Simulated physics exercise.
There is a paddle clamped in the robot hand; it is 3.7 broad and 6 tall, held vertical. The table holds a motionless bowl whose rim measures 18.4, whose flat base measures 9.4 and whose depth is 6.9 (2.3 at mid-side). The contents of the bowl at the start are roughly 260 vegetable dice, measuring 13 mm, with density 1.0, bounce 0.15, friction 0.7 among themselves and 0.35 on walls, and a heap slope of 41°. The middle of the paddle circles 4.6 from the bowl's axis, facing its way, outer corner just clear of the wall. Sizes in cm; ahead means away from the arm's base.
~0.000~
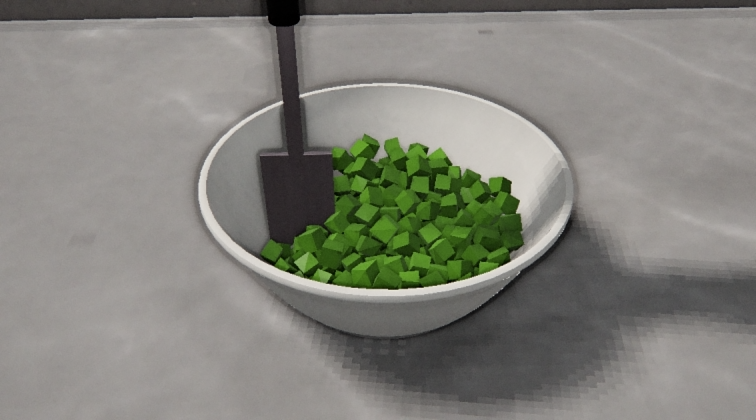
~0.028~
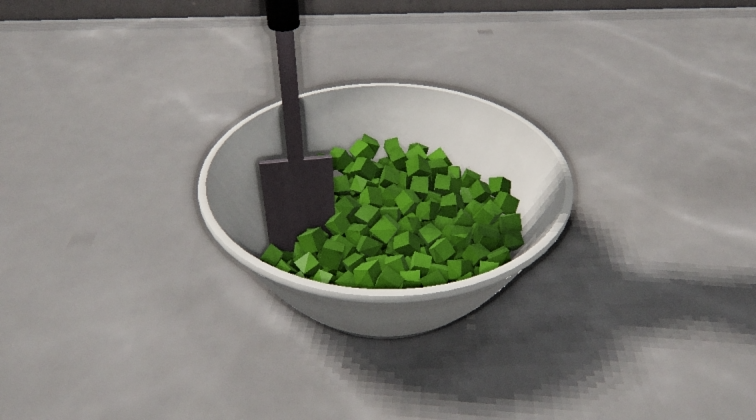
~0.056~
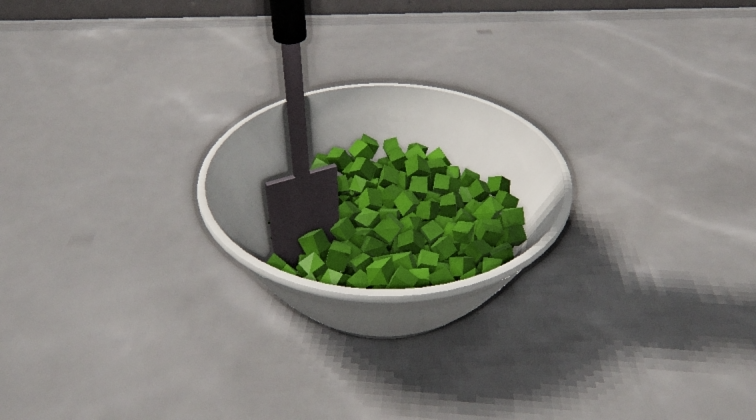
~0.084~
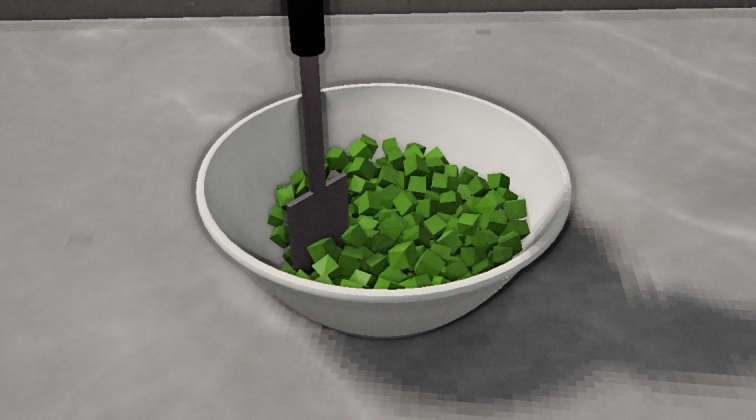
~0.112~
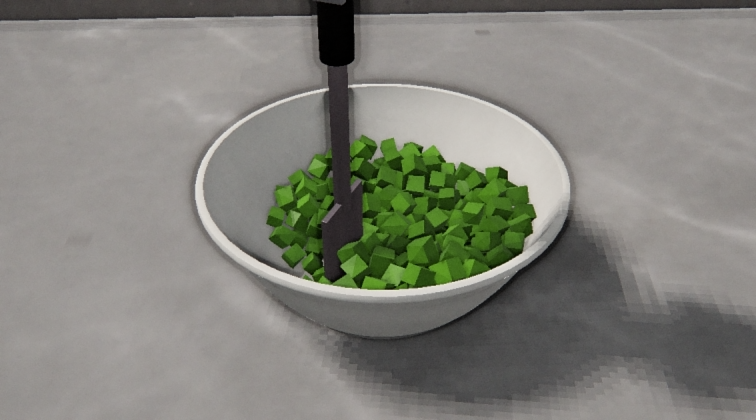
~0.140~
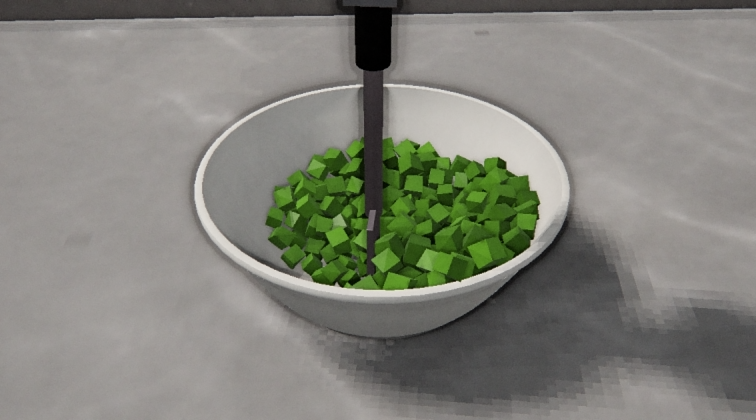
A dark paddle sweeps along the near-left side of a white bowl, pushing green cubes rightward.
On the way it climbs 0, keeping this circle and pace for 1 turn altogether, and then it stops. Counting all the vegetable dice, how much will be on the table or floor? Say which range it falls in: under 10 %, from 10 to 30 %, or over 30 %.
It falls from 10 to 30 %.
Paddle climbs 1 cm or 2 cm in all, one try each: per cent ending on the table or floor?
Close to 20 and 20 percent, in that order.
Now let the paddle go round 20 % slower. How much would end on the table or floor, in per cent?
Estimated share: Near 20 %.
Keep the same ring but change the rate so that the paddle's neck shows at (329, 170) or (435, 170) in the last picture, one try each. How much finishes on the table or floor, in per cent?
Some 15 and 35 %.
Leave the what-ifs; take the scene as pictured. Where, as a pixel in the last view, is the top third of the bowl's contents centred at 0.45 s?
The centre is roughly (294, 144).
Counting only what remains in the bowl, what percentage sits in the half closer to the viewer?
About 70 per cent.
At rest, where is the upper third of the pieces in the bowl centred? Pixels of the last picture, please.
Near (330, 262).
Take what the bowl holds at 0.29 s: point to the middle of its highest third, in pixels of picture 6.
Around pixel (462, 136).
By 0.29 s, 188° round, highest piece 9 above the table; 247 in the bowl, 4 on the table or floor, 11 in flight or on the tool.
By 0.45 s, 293° round, highest piece 9 above the table; 221 in the bowl, 27 on the table or floor, 14 in flight or on the tool.
By 0.73 s, 0° round, highest piece 7 above the table; 208 in the bowl, 54 on the table or floor.
By 1.43 s, 0° round, highest piece 7 above the table; 208 in the bowl, 54 on the table or floor.
Final count, 208 in the bowl, 54 on the table or floor. That is 21 % on the table or floor.
